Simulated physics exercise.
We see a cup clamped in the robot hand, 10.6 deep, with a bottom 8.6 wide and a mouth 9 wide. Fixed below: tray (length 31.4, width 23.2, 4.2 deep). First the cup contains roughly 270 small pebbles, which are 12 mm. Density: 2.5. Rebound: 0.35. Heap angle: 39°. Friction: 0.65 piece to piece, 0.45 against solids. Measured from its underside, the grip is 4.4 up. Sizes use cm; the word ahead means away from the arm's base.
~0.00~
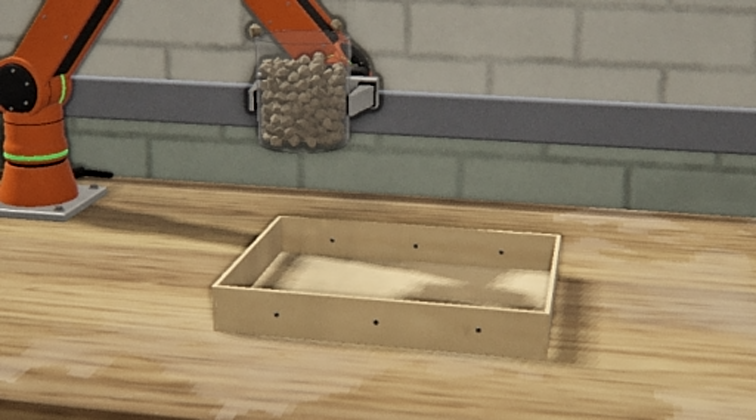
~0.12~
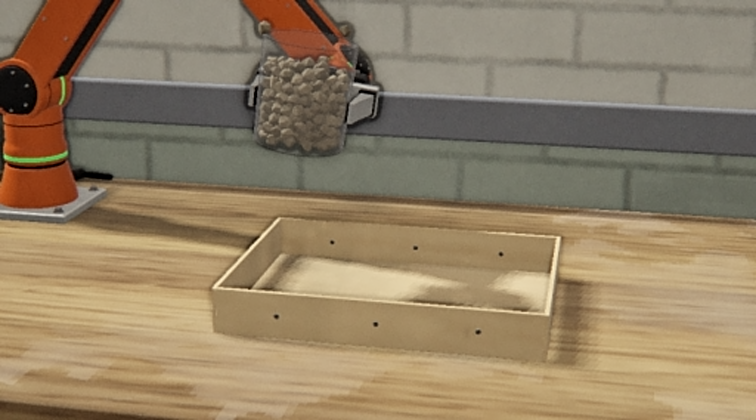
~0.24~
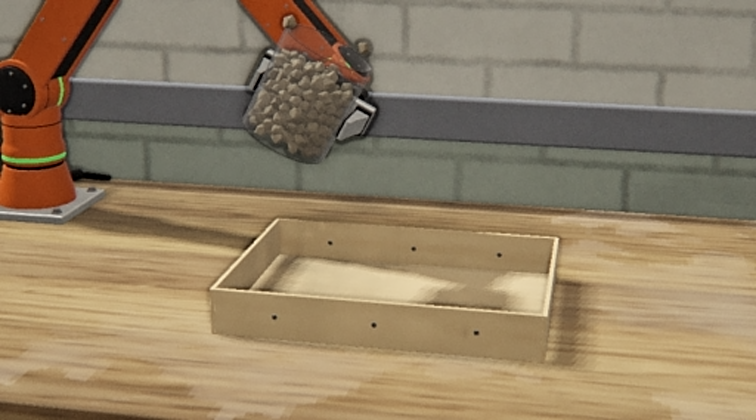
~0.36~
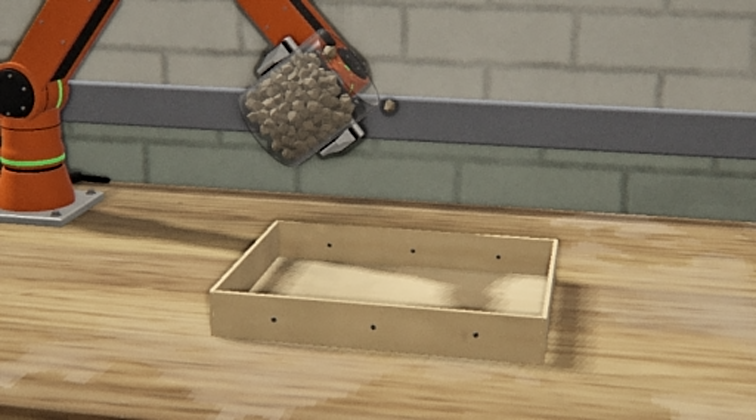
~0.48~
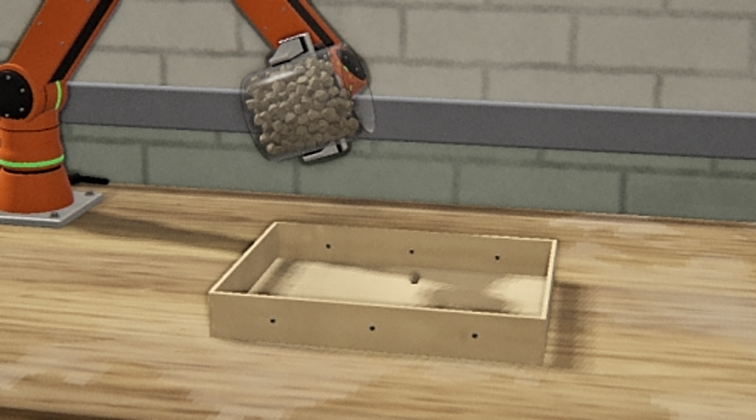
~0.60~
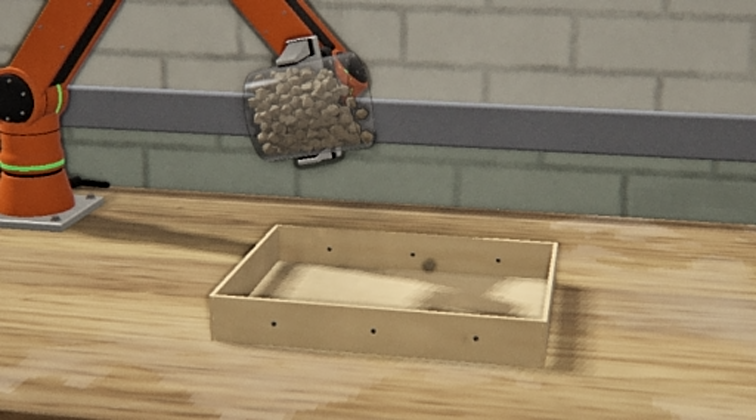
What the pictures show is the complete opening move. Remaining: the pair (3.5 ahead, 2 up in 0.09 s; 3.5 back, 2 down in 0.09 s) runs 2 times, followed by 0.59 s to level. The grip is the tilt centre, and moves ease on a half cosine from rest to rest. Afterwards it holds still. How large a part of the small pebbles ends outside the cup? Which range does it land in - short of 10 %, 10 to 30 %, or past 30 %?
It lands past 30 %.
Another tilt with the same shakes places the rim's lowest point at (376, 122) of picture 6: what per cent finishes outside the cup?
The share is around 50 %.
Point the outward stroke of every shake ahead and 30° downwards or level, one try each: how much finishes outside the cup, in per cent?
First try about 30 %, second try about 60 %.
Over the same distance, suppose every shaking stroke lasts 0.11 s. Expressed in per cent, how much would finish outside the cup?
It would come to around 65 %.
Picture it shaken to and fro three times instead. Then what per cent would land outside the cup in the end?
About 90 %.
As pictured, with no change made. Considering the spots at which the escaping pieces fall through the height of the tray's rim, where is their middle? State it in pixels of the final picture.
(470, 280).
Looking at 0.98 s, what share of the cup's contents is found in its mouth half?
Something near 70 per cent is there.
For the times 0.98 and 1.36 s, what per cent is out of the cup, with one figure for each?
The share out is 75 per cent at the earlier time and 75 per cent at the later one.
After 0.98 s, tilted 78° forward, highest piece 20 above the table; 155 in the tray, 66 in the cup, 51 in flight or on a rim.
After 1.36 s, tilted 18° forward, highest piece 24 above the table; 205 in the tray, 64 in the cup, 3 on the table or floor.
After 1.75 s, level, highest piece 22 above the table; 205 in the tray, 64 in the cup, 3 on the table or floor.
After 2.80 s, level, highest piece 22 above the table; 205 in the tray, 64 in the cup, 3 on the table or floor.
In the end, 205 in the tray, 64 in the cup, 3 on the table or floor. That is 76 % outside the cup.
